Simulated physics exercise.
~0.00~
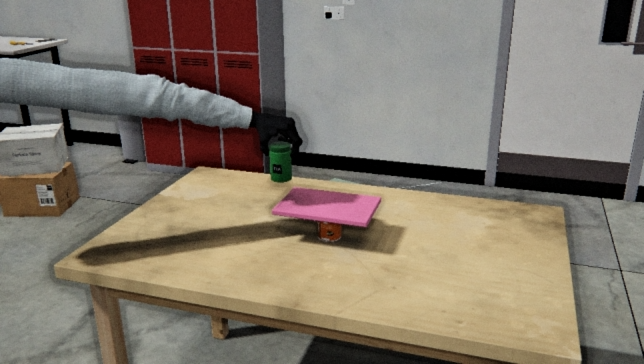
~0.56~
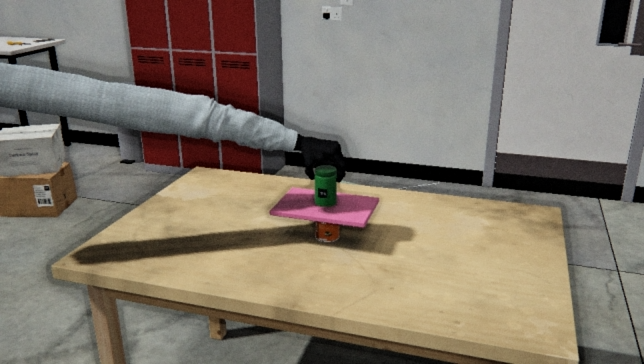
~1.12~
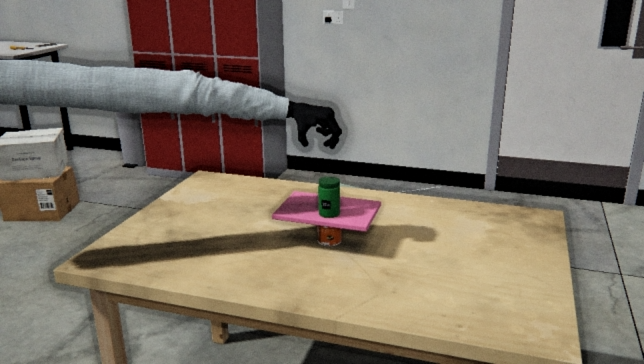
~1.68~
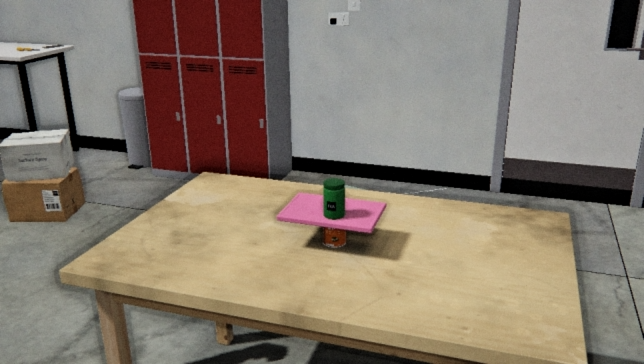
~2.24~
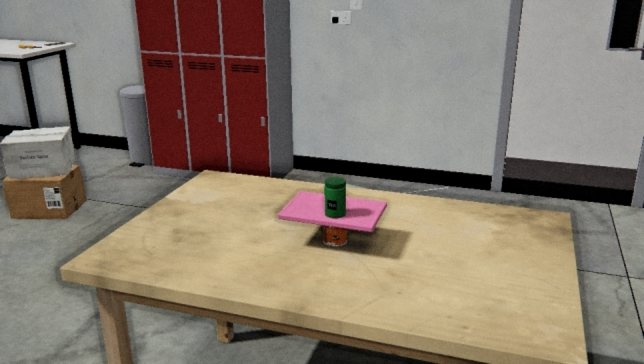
In a room with grey walls and red lockers, a slightly swaying camera looks down at a pale wooden table. Near its middle, a pink slab rests on top of a small orange tin, with cardboard boxes on the floor to the left. An arm in a light blue sleeve and black glove reaches in from the left, holding a green jar upright beyond the slab. The hand carries the jar to the right and lowers it onto the slab, then lets go and draws back. Left alone, the jar stays upright, and the whole stack keeps its balance.
